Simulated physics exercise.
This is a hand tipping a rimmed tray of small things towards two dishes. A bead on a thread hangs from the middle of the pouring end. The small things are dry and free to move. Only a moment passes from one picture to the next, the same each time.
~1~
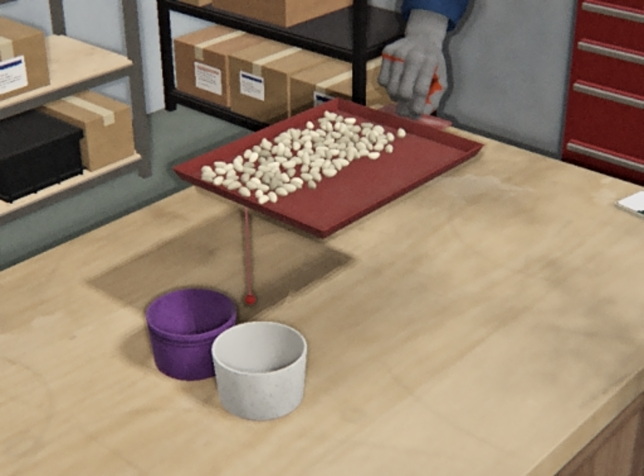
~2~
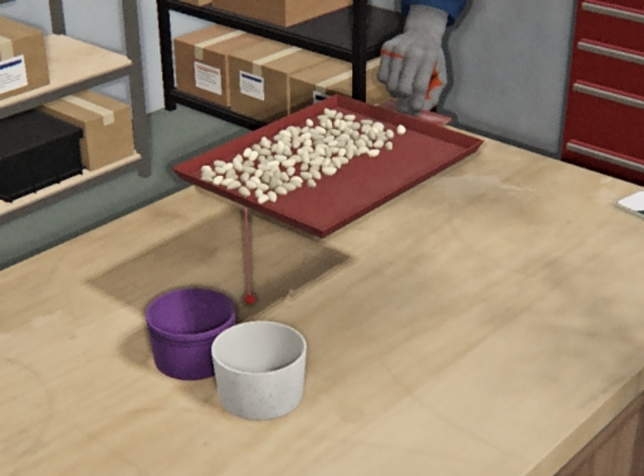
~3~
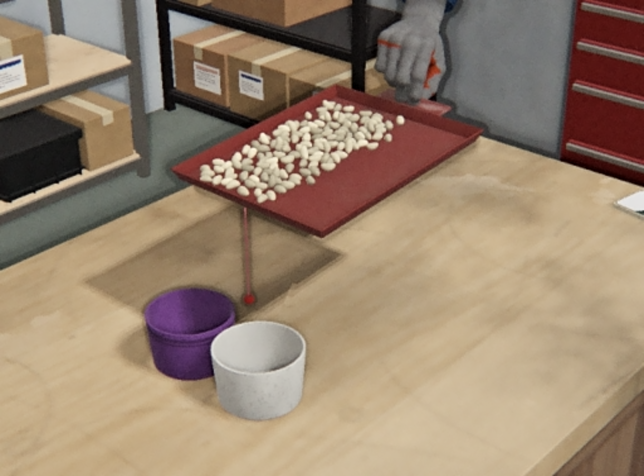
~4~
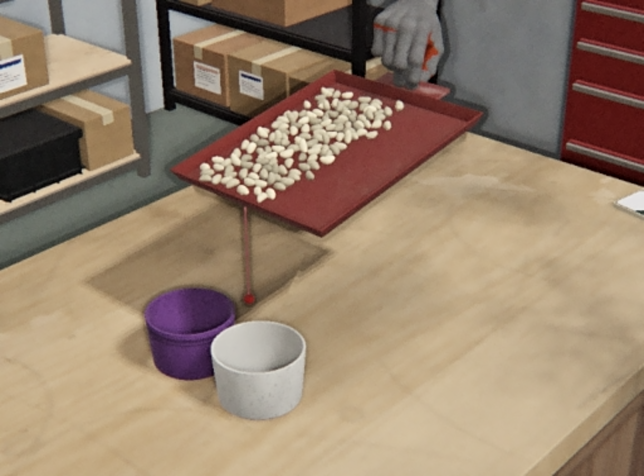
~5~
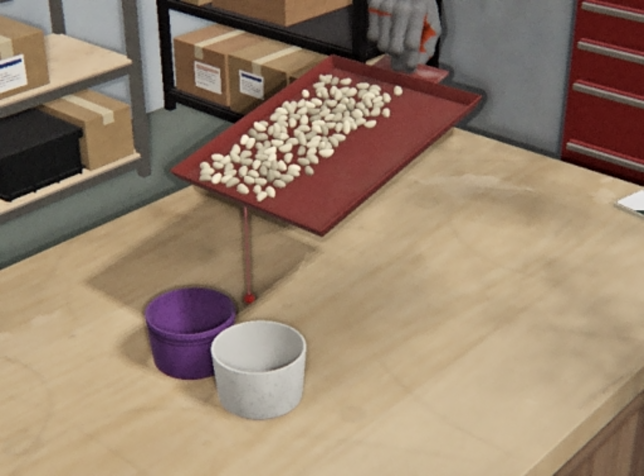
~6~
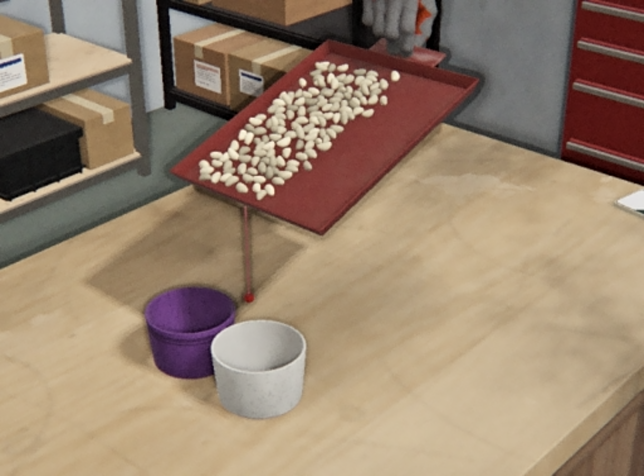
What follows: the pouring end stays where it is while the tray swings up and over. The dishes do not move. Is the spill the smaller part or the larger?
The two hold more than half of the load.
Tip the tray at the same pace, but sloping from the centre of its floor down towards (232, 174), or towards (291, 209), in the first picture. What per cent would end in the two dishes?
In turn 10 and 60 in a hundred.
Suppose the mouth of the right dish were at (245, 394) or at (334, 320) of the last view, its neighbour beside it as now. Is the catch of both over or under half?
One: Less than half. Two: Under half.
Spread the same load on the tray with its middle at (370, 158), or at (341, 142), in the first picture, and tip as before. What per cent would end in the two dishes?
The first gives 70 %, the second 60 %.
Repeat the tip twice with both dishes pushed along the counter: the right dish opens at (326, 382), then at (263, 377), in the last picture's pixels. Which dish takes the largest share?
First left, then the left dish.
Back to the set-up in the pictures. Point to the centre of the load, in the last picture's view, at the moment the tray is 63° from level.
Close to (227, 184).
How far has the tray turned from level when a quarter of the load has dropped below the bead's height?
Roughly 75°.
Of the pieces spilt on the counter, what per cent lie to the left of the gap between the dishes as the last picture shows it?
Roughly 90 in a hundred.
Shortly afterwards, tray tipped steeply; the bulk on the tray; only a few in the left dish; near a quarter in the air.
Next, tray tipped past a quarter turn; near a quarter in the right dish; near half in the left dish; near a quarter outside both; a little in the air.
Some moments later, tray tipped past a quarter turn; near a quarter in the right dish; near half in the left dish; near a quarter outside both.
In the end, tray tipped past a quarter turn; near a quarter in the right dish; near half in the left dish; near a quarter outside both.
